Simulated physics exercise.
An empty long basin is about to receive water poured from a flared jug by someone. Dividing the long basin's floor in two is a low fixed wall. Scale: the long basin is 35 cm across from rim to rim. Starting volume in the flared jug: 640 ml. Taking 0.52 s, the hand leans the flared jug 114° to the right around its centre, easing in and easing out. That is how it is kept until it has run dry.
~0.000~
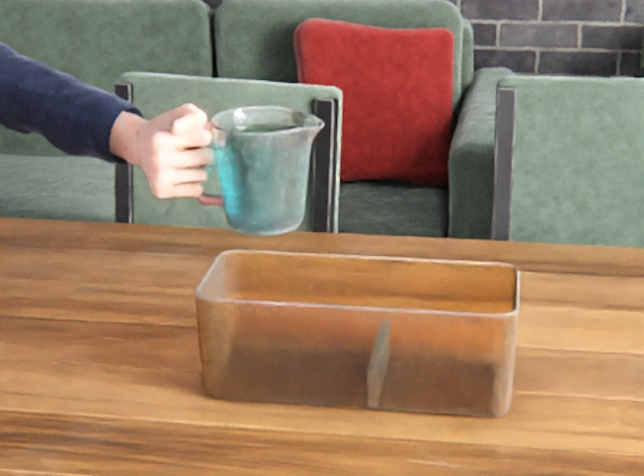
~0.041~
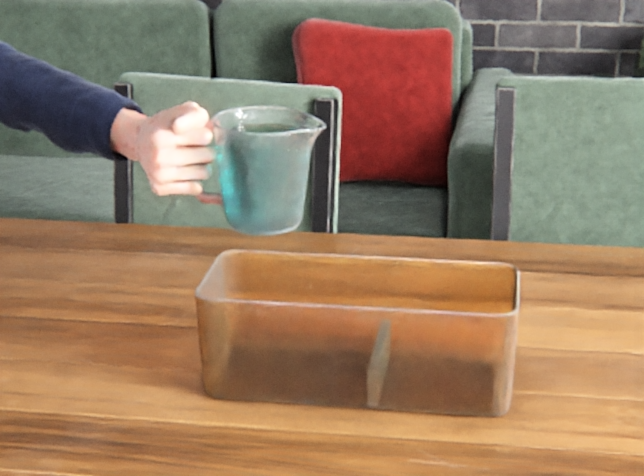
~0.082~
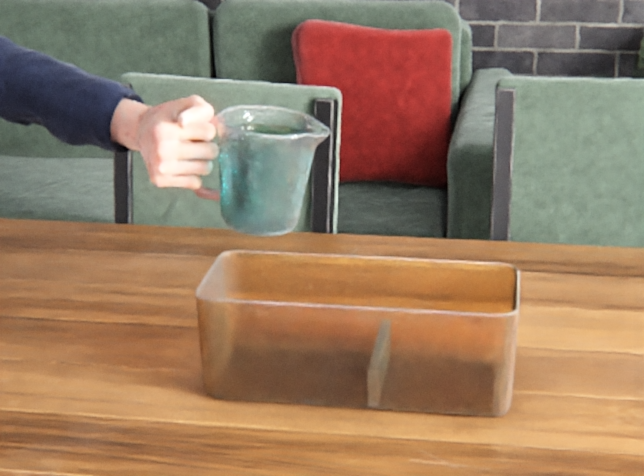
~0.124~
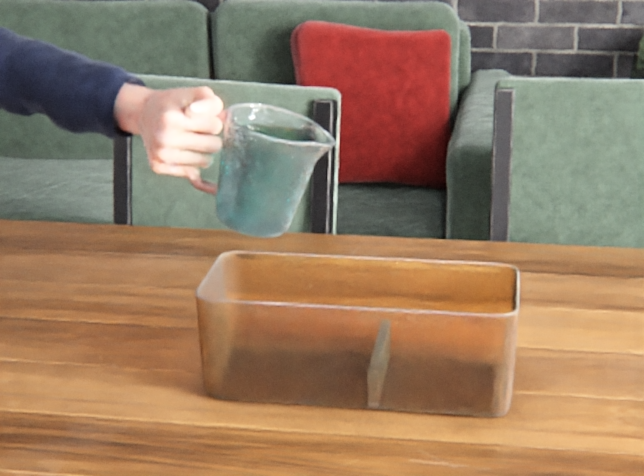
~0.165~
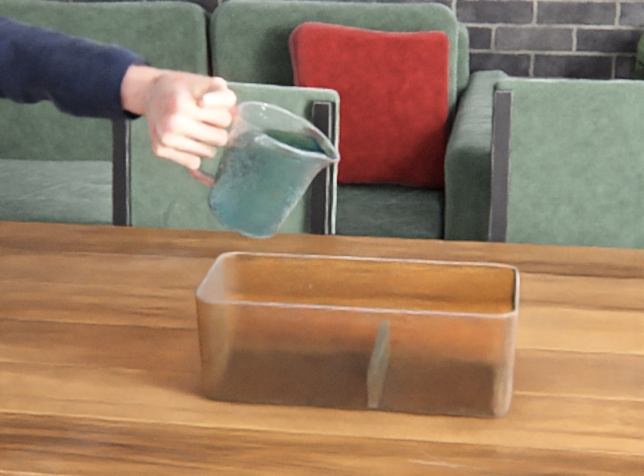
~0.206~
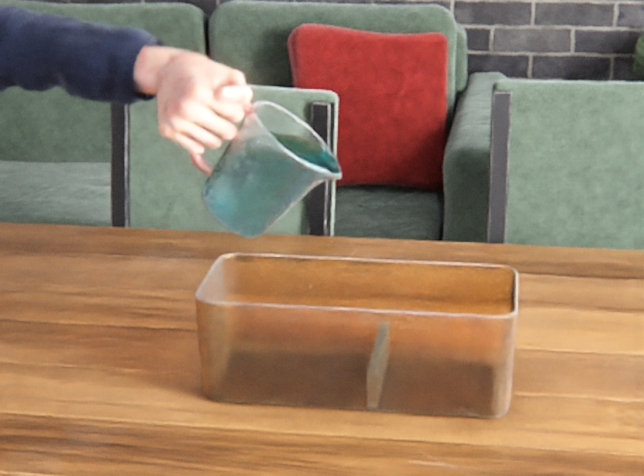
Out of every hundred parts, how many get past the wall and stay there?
About 27 out of 100.
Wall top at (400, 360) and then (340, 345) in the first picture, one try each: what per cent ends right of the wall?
Some 20 in a hundred, then some 90 in a hundred.
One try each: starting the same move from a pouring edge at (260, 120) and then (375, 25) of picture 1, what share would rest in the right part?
Try 1: Approx. 10 %; try 2: Approx. 80 %.
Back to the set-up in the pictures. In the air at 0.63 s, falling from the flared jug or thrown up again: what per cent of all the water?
9 per cent or so.
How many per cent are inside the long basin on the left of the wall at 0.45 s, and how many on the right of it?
Left roughly 14, right roughly 22.
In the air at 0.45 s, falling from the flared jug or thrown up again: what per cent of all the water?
Around 24 in a hundred.
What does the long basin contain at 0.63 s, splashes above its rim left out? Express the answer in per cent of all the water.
About 86 per cent.
After 0.45 s the tilt is 109° and 40 per cent is still to pour, 14 is left of the wall and 22 right of it.
After 0.63 s the tilt is 114° and 4 per cent is still to pour, 61 is left of the wall and 26 right of it.
After 0.82 s the tilt is 114° and 0 per cent is still to pour, 70 is left of the wall and 26 right of it.
After 1.02 s the tilt is 114° and 0 per cent is still to pour, 70 is left of the wall and 26 right of it.
In the end 70 per cent lies left of the wall, 27 right of it and 3 outside.
